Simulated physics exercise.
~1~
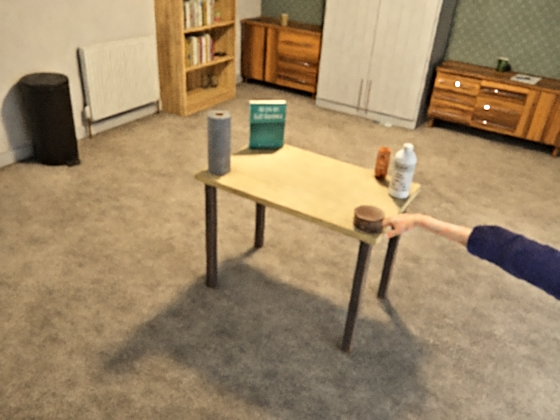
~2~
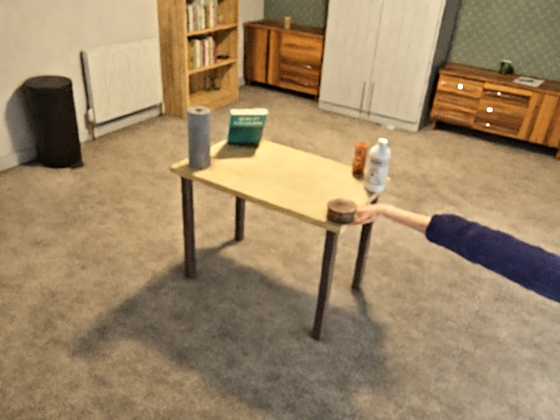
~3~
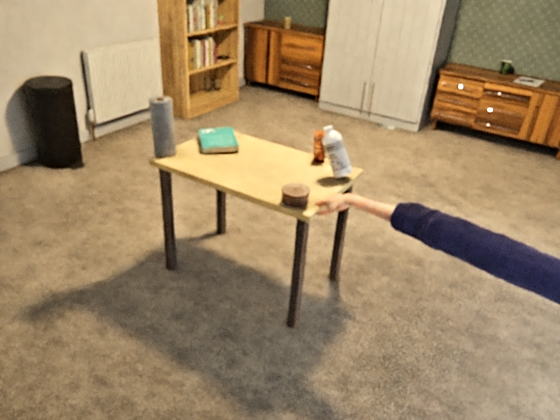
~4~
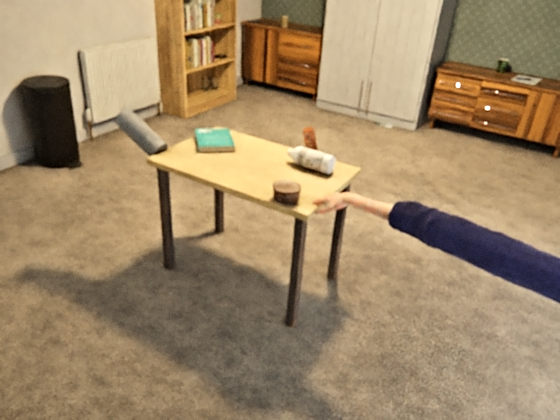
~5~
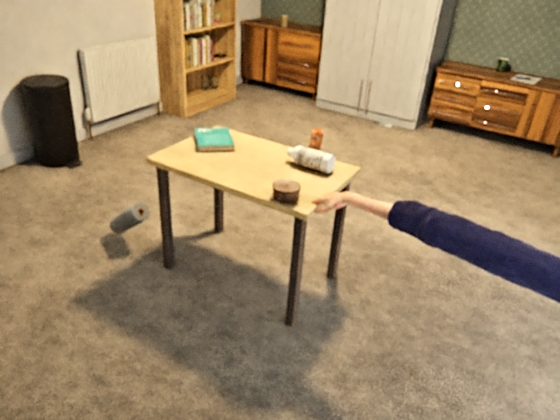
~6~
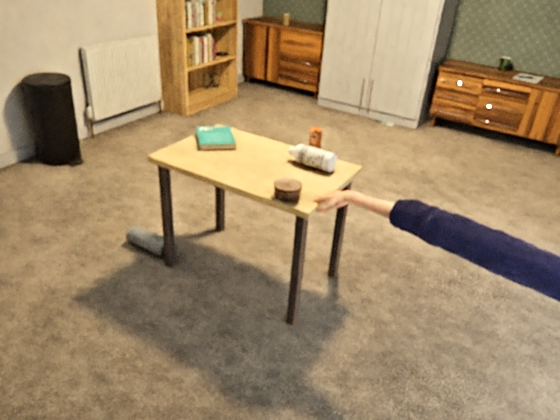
Hand shoving a side table left, toppling a turquoise book and white bottle while a grey roll tumbles to the carpet.
